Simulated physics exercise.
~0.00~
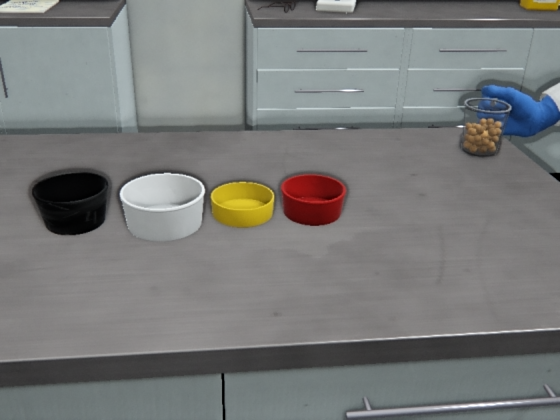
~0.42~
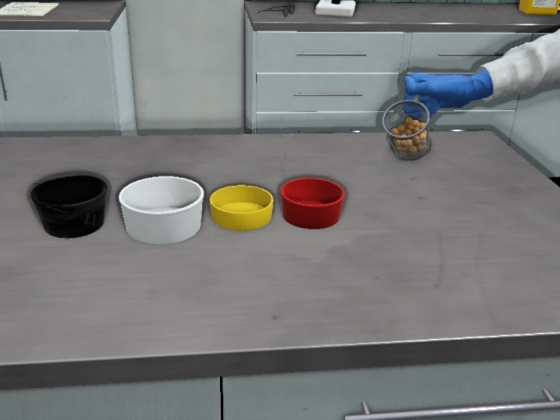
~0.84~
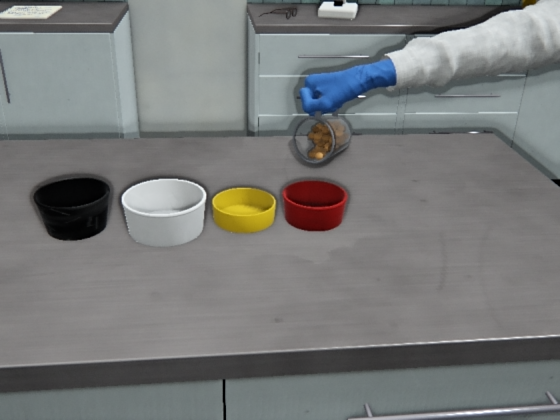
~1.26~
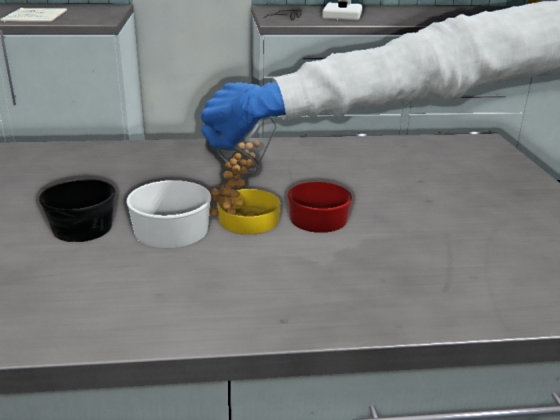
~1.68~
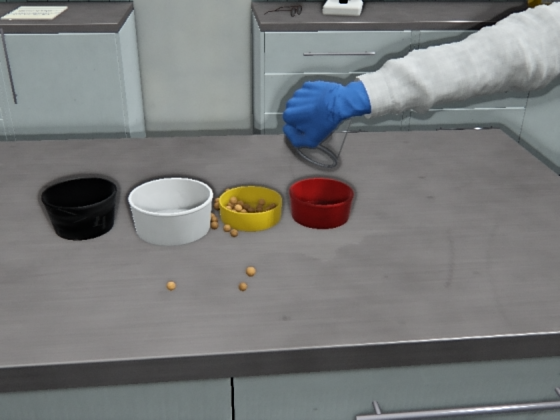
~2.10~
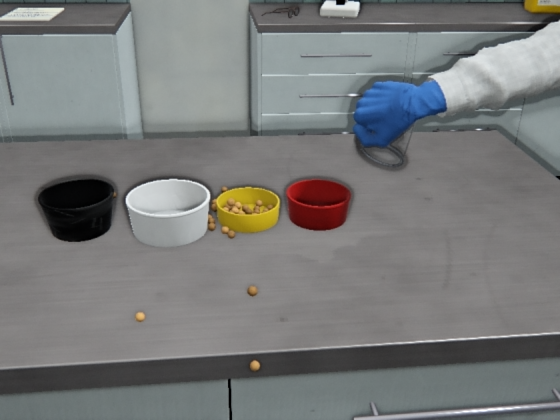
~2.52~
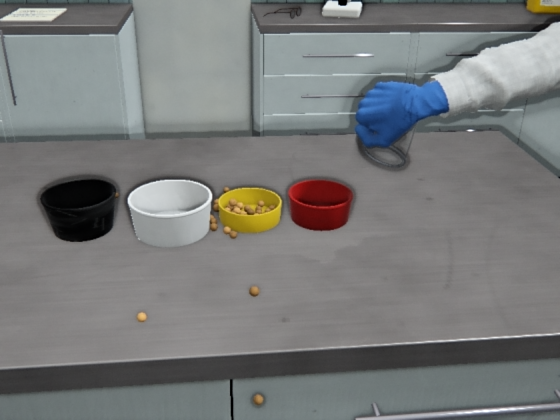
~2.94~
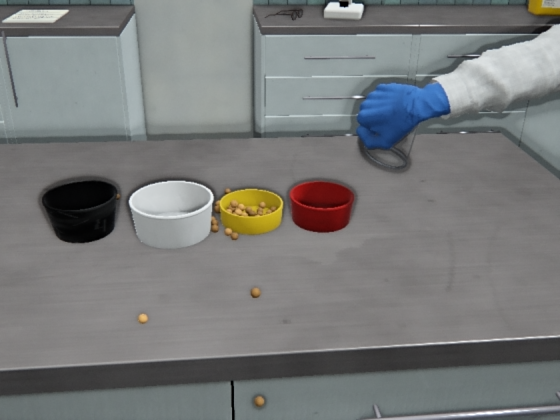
On a grey laboratory counter, a blue-gloved hand carries a clear cup of wooden beads left and tips it over the yellow dish, then draws back right; most beads rest in the dish, while others lie beside it, toward the front and beyond the counter edge.
